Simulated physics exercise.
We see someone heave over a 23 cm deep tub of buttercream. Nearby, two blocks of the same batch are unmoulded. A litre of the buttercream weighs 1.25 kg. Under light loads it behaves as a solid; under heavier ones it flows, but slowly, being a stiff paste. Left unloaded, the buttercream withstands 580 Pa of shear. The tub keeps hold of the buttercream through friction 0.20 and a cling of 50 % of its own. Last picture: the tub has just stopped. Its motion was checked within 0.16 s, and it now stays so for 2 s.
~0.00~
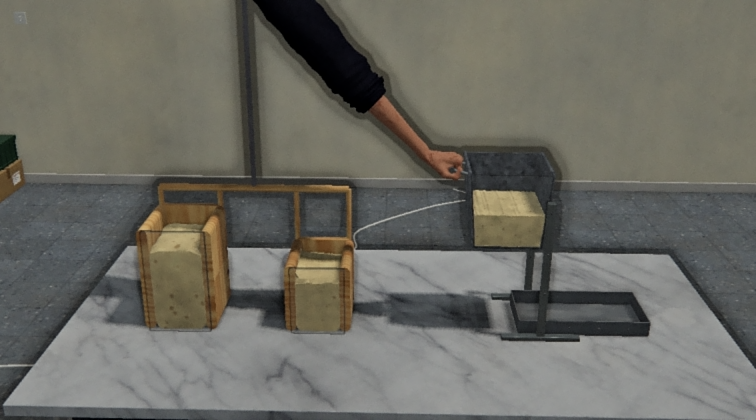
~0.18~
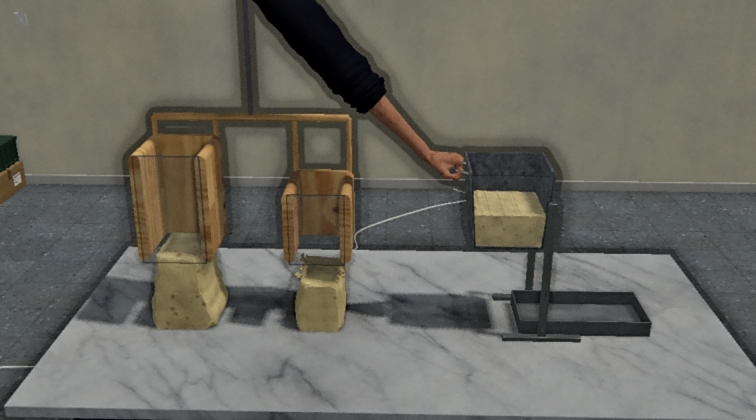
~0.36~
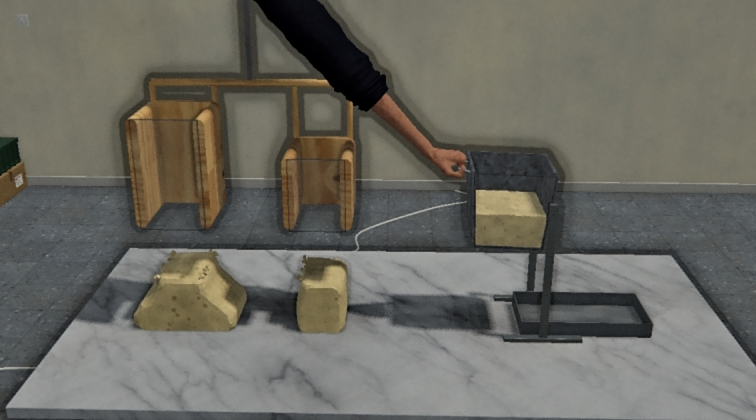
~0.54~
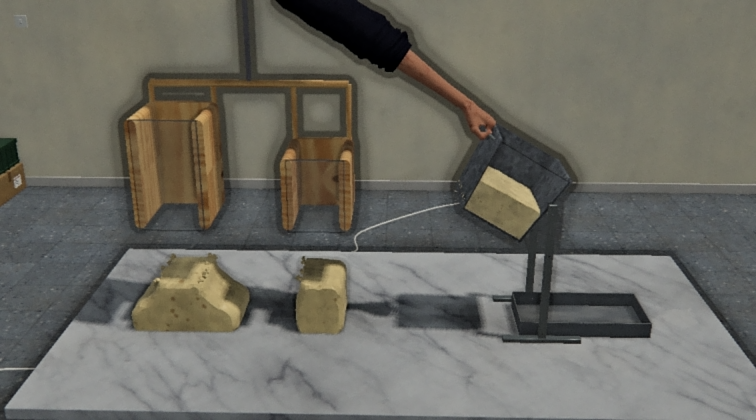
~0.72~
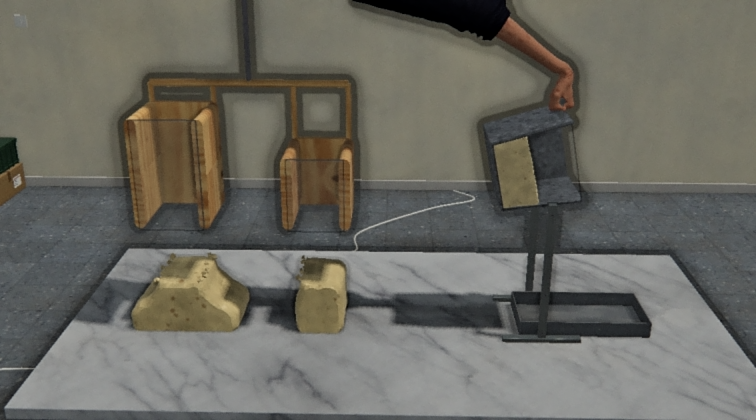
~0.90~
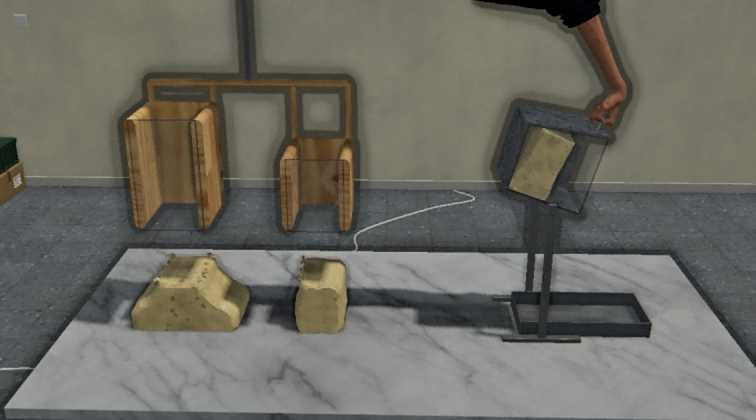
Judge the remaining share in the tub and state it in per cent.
The remaining share is close to 0 %.
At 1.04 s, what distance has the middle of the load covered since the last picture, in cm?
Shift: Roughly 8 cm.
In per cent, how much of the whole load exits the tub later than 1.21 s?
My estimate is near 35 in a hundred.
After 1.04 s, the tub is at 105 degrees and holds 98 %.
After 1.21 s, the tub is at 105 degrees and holds 35 %.
After 1.38 s, the tub is at 105 degrees and holds 0 %.
After 1.55 s, the tub is at 105 degrees and holds 0 %.
After 2.90 s, at the end, the tub is at 105 degrees and holds 0 %.
